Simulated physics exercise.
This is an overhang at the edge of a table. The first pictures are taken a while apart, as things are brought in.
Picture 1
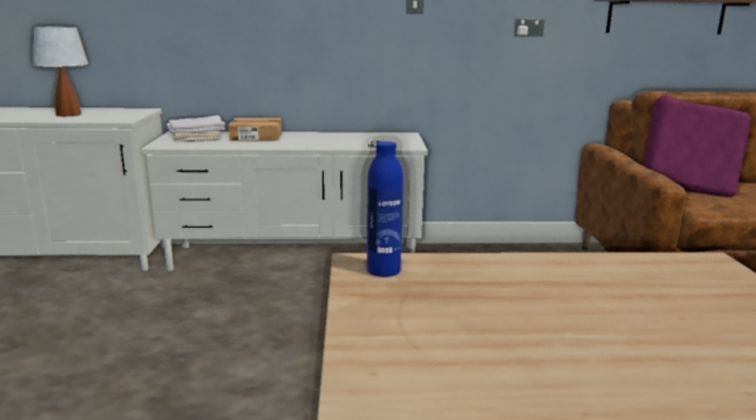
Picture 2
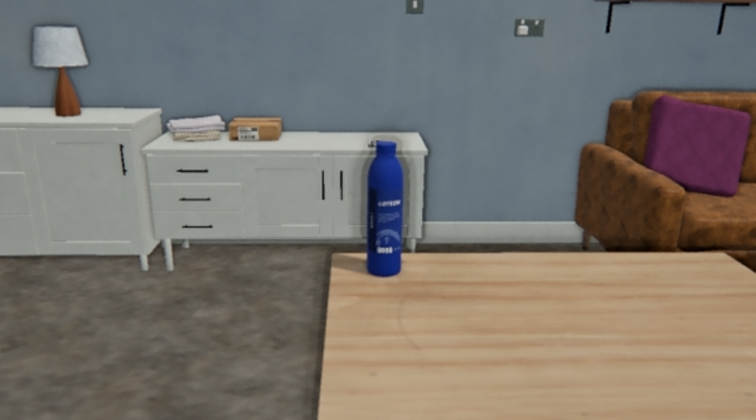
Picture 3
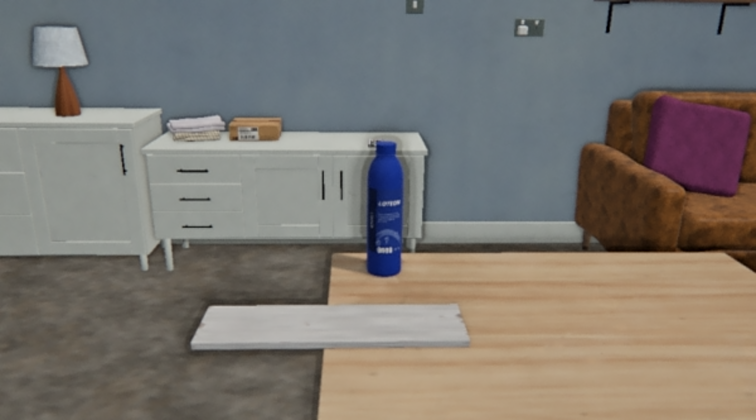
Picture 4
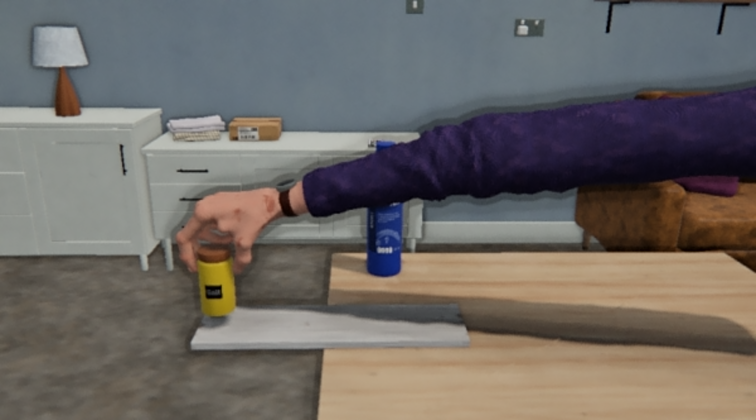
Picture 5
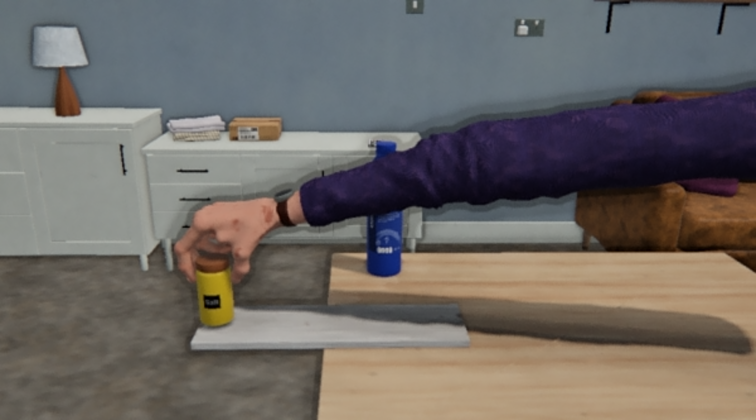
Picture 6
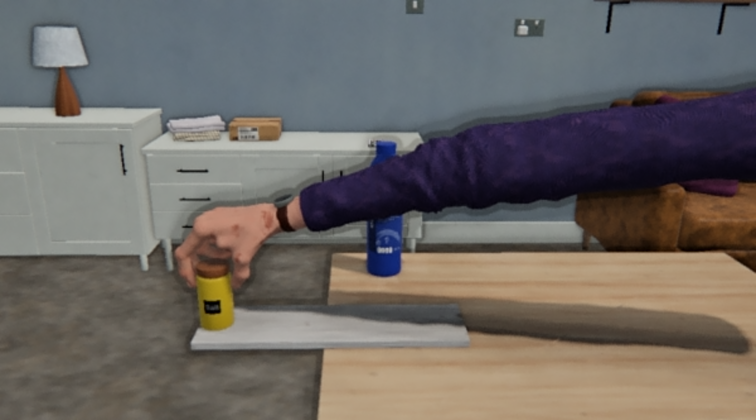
A hand lowers a yellow shaker onto the left end of an overhanging white plank.
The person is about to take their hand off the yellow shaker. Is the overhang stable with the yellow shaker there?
The plank tips off the edge.
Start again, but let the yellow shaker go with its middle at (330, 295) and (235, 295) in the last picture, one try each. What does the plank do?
First try: It holds; second try: It goes over.
Then, 0.40 s on from there, yellow shaker now down on the floor or falling; white plank turned 58° from how it was put.
Then, 0.60 s on from there, white plank now down on the floor or falling.
Then, 0.80 s on from there, things are still on the move.
In the end, down on the floor or falling, yellow shaker and white plank; blue bottle unmoved. The plank goes over.
